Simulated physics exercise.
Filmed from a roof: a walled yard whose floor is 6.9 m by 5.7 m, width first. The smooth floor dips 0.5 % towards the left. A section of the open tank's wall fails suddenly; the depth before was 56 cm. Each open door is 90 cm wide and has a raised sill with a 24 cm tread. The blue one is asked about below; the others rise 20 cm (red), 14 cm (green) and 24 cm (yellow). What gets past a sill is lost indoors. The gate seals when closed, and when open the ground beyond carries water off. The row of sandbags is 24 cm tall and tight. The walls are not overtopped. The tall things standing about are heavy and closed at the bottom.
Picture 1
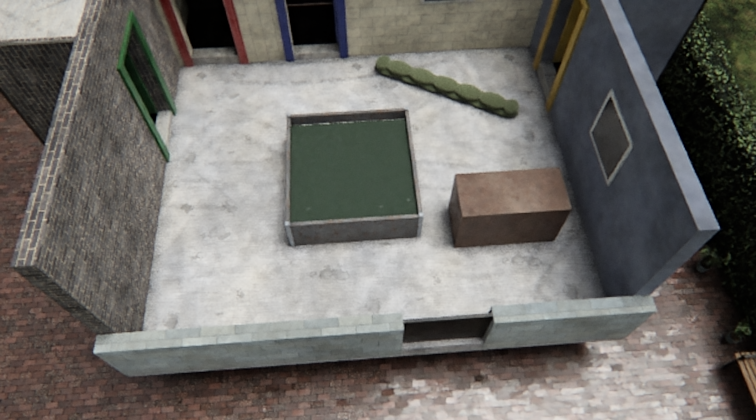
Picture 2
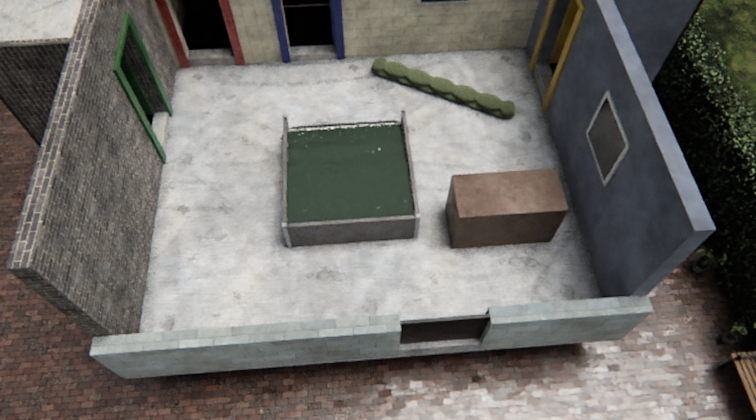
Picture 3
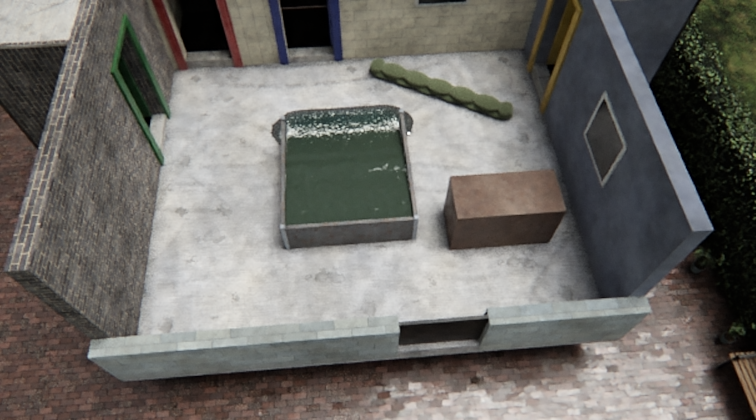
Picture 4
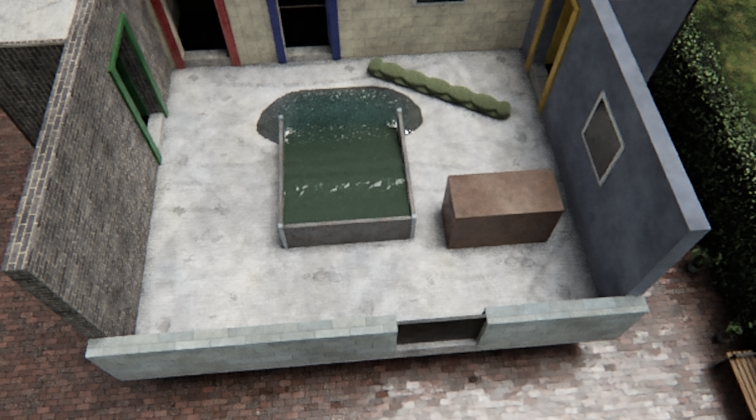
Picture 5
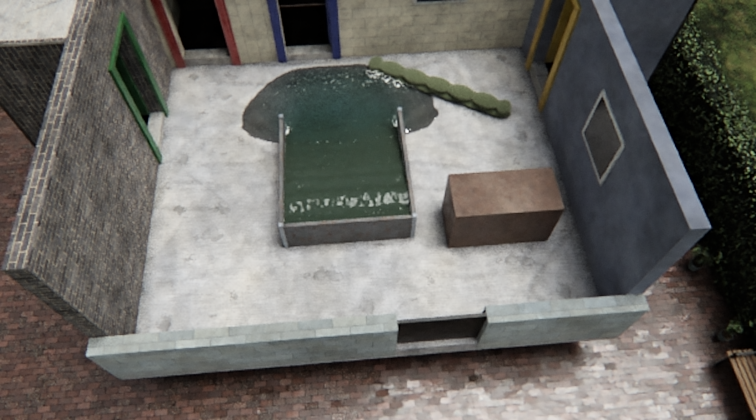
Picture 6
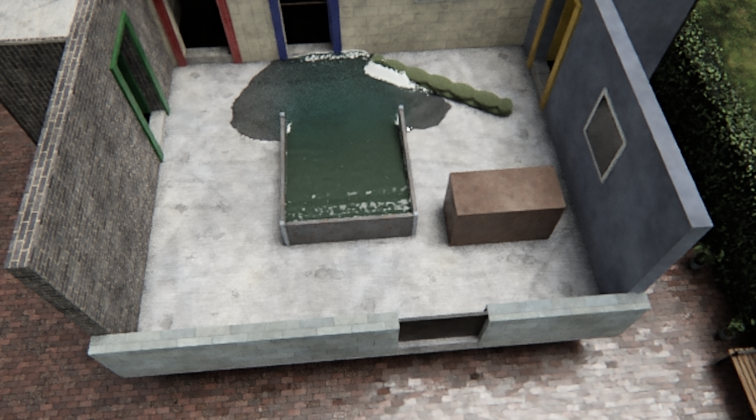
Dark water pours out the far side of the open tank and spreads across the floor.
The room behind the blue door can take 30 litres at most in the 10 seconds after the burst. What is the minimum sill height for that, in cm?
Close to 28 cm is just enough.
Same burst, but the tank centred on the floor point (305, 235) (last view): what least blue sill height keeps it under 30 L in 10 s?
Then roughly 24 cm.
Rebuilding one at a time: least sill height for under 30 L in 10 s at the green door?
About 9.5 cm at green.
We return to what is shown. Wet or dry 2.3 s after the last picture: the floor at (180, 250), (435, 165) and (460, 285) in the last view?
In that order: Still dry, wet, dry.
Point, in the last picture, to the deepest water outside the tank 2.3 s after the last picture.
At about (183, 69).
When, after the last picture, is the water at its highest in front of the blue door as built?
At about 1.0 s.
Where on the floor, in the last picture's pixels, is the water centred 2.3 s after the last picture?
At about (330, 116).
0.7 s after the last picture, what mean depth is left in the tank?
About 30 cm.
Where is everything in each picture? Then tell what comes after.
In the first picture, still water, 56 cm deep, in the open tank at (351, 166); the blue door at (312, 17) is dry.
In the second picture, water pours out on the far side and has run 0.2 m, to a hidden place; about 7 cm deep outside, 56 cm at the back.
In the third picture, water pours out on the far side and has run 0.7 m, to (290, 116); about 10 cm deep outside, 56 cm at the back.
In the fourth picture, the gap is on the far side, the front 1.1 m out at (301, 94); the back of the open tank holds 56 cm.
In the fifth picture, the gap is on the far side, the front 1.7 m out at (297, 73); the back of the open tank holds 54 cm.
In the sixth picture, the front is at (280, 61), 2.0 m from the gap on the far side; 5.1 m2 of floor is wet, 47 cm left at the back; water is at the blue door at (306, 16).
Then, 0.7 s after the last picture water covers 20 % of the floor, deepest (40 cm) near (341, 59); 35 cm at the blue door, 56 litres in over its 14 cm sill.
Then, 2.3 s after the last picture water covers 45 % of the floor, deepest (32 cm) near (183, 69); 25 cm at the blue door, 217 litres in over its 14 cm sill.
Then, 9.3 s after the last picture water covers 95 % of the floor, deepest (10 cm) near (136, 353); 5 cm at the blue door, 247 litres in over its 14 cm sill.
At the blue door as built, the water peaked near 35 cm, 1.1 s after the last picture.
Run again over the same 10 s with other heights there, 64 litres in over 24.5 cm, 7 litres over 33 cm. The limit of 30 litres is kept from about 28 cm up.
